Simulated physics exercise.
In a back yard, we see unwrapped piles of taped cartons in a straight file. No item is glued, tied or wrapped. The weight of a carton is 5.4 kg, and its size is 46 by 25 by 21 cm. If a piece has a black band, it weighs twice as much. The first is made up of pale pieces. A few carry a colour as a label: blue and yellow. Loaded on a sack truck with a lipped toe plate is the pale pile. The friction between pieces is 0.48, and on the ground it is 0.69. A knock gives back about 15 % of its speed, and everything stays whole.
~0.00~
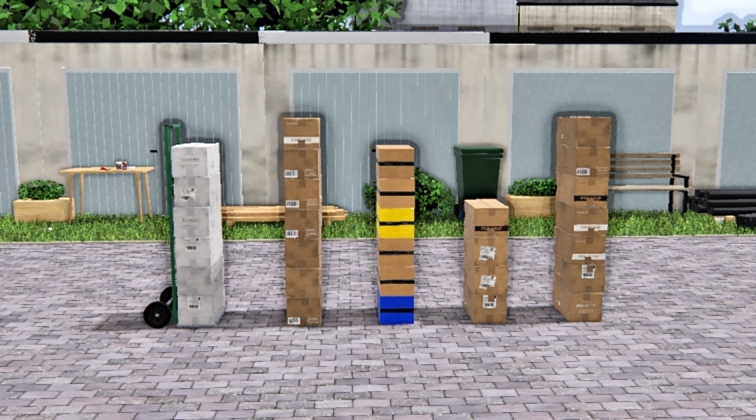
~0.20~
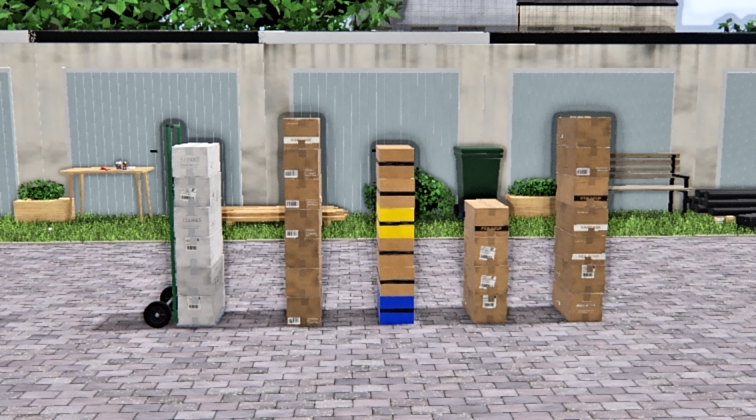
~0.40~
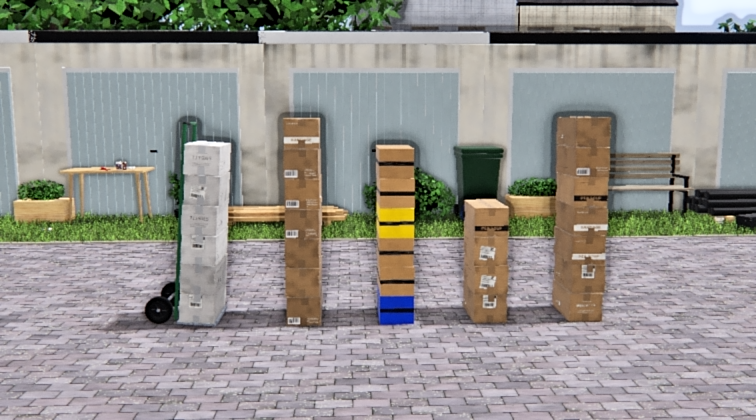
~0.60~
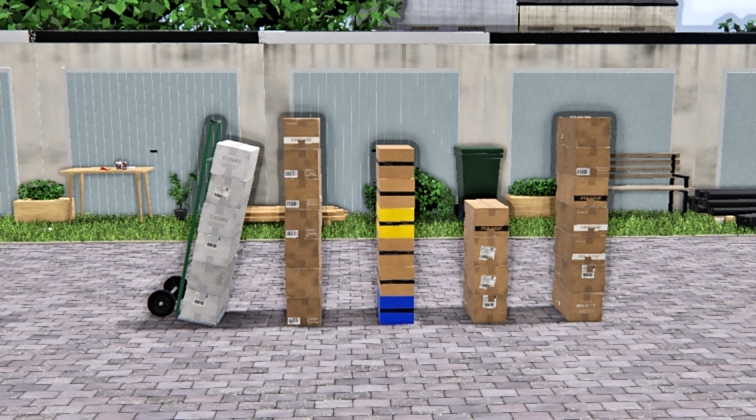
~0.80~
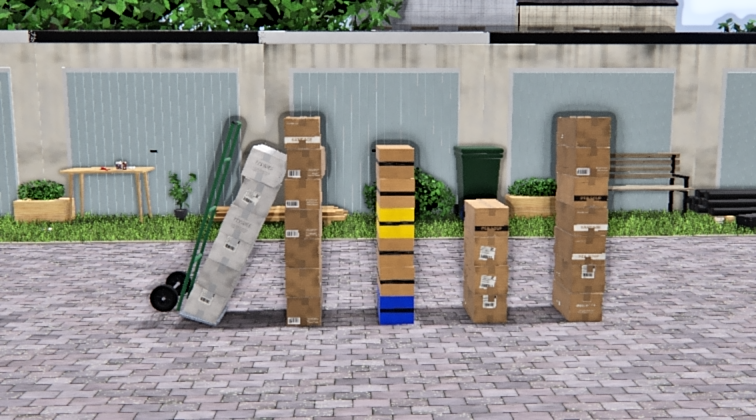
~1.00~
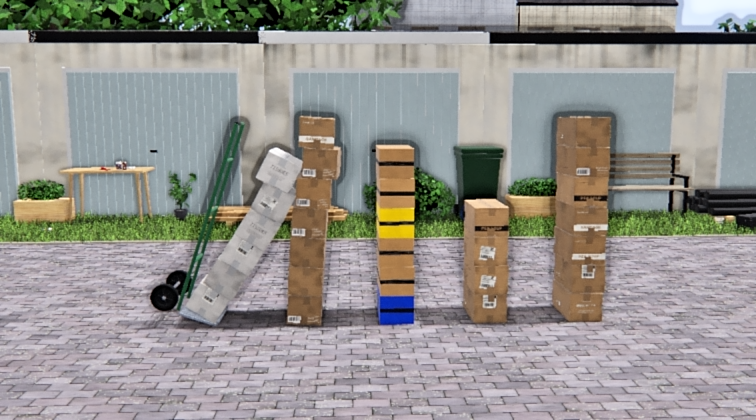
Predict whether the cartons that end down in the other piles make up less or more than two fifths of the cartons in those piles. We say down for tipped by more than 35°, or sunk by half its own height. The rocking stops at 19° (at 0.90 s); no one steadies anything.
They make up more than two fifths.
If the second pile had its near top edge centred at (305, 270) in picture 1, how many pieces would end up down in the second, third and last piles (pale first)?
Second 0, third 0, last 0.
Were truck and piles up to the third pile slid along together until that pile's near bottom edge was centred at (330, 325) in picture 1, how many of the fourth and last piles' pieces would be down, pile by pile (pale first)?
Then fourth pile 3 and last pile 7.
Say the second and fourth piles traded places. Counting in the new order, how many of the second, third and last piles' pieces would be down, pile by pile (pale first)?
After the swap, the second pile would have 4 down, the third 6 and the last 7.
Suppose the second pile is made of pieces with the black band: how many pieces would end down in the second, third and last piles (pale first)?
Second: 7; third: 6; last: 7.
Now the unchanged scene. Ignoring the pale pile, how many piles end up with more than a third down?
All told, the figure is 4.
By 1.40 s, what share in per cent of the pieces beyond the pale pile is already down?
By then, 0 per cent.
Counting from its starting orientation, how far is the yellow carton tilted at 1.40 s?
Its tilt comes to about 0° at that moment.
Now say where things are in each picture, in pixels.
In the first frame (places mark the middle of the side facing us), truck frame (169, 167) 0° forward; blue carton (397, 311); yellow carton (397, 223); the rest undisturbed.
The second frame shows truck frame (169, 167) 0° forward; yellow carton (397, 223).
The third frame shows truck frame (183, 164) 5° forward, top of the pale pile leaning 4°; yellow carton (397, 223); the rest undisturbed.
The fourth frame shows truck frame (205, 162) 12° forward, top of the pale pile leaning 14°; yellow carton (397, 223); the rest undisturbed.
The fifth frame shows truck frame (222, 162) 18° forward, top of the pale pile leaning 23°; yellow carton (397, 223); one has shifted.
The sixth frame shows truck frame (224, 162) 19° forward, top of the pale pile leaning 28°; yellow carton (397, 223); blue carton (397, 311); steepest lean 4°, the carton at (313, 194); 7 disturbed, none down.
After 1.40 s, 6 of the pale pile down; none of the 24 other cartons down, 8 disturbed.
After 1.98 s, 6 of the pale pile down; 7 of the 24 other cartons down; yellow carton leaning 21°; blue carton leaning 21°.
After 2.46 s, 6 of the pale pile down; 16 of the 24 other cartons down; blue carton leaning 43°; yellow carton leaning 37°, 30 cm lower.
After 3.02 s, 6 of the pale pile down; 24 of the 24 other cartons down; yellow carton leaning 44°, 43 cm lower; blue carton leaning 43°.
At rest (4.3 s), 6 of the pale pile down; 24 of the 24 other cartons down; yellow carton leaning 44°, 43 cm lower; blue carton leaning 43°. That is 100 per cent. As the last picture would show them, middles, yellow carton near (520, 274), blue carton near (409, 295).
